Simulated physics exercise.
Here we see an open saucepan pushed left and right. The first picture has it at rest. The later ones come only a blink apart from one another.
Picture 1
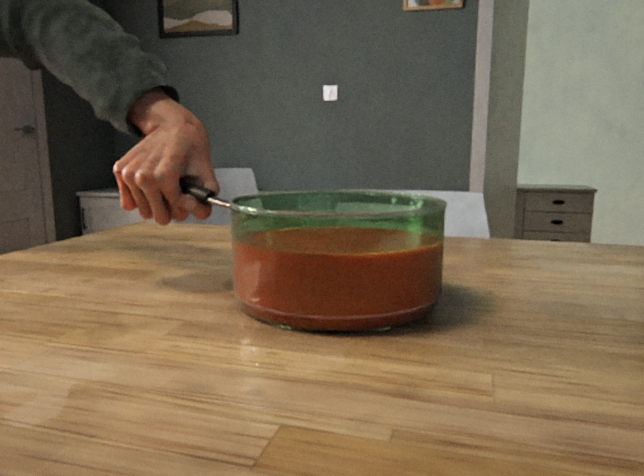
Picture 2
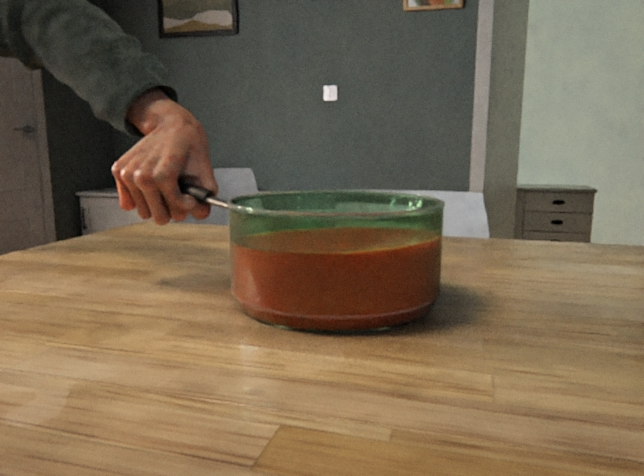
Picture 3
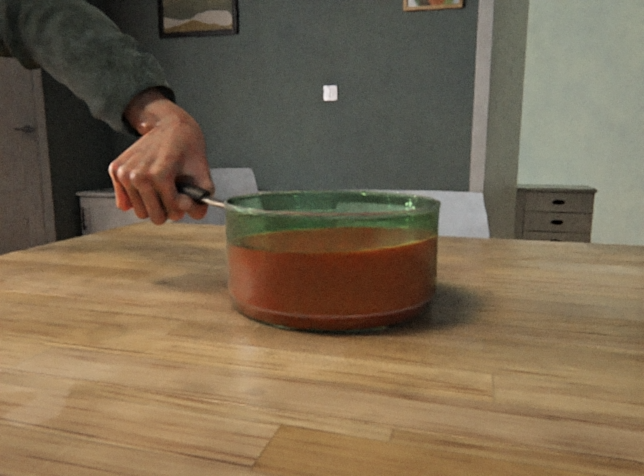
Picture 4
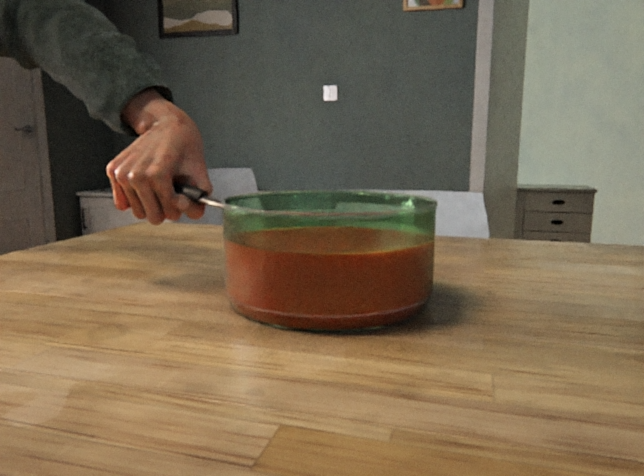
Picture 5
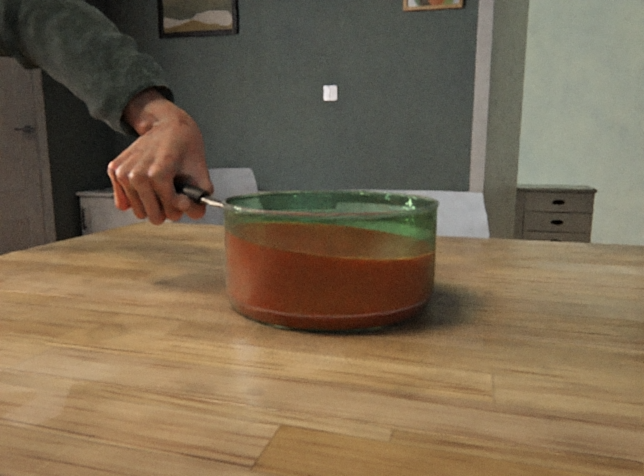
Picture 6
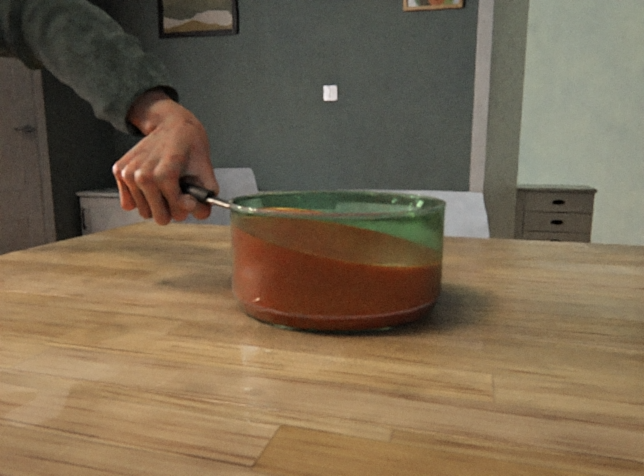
A clear, green-tinted open saucepan, about two thirds full of orange-red liquid, sits at the centre of a pale wooden table, seen from just above table height by a still camera. A hand in a dark sleeve grips its black handle at left, before grey-green walls and a small drawer unit at right. The hand nudges the pan slightly left, then back right, as the liquid rises slightly at right, levels, and climbs clearly at left.
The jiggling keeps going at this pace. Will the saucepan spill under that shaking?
Yes.
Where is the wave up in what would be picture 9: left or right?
The right-hand side.
Next, the highest wave so far goes over the rim.
Finally, the highest wave so far goes over the rim; some is on the top.
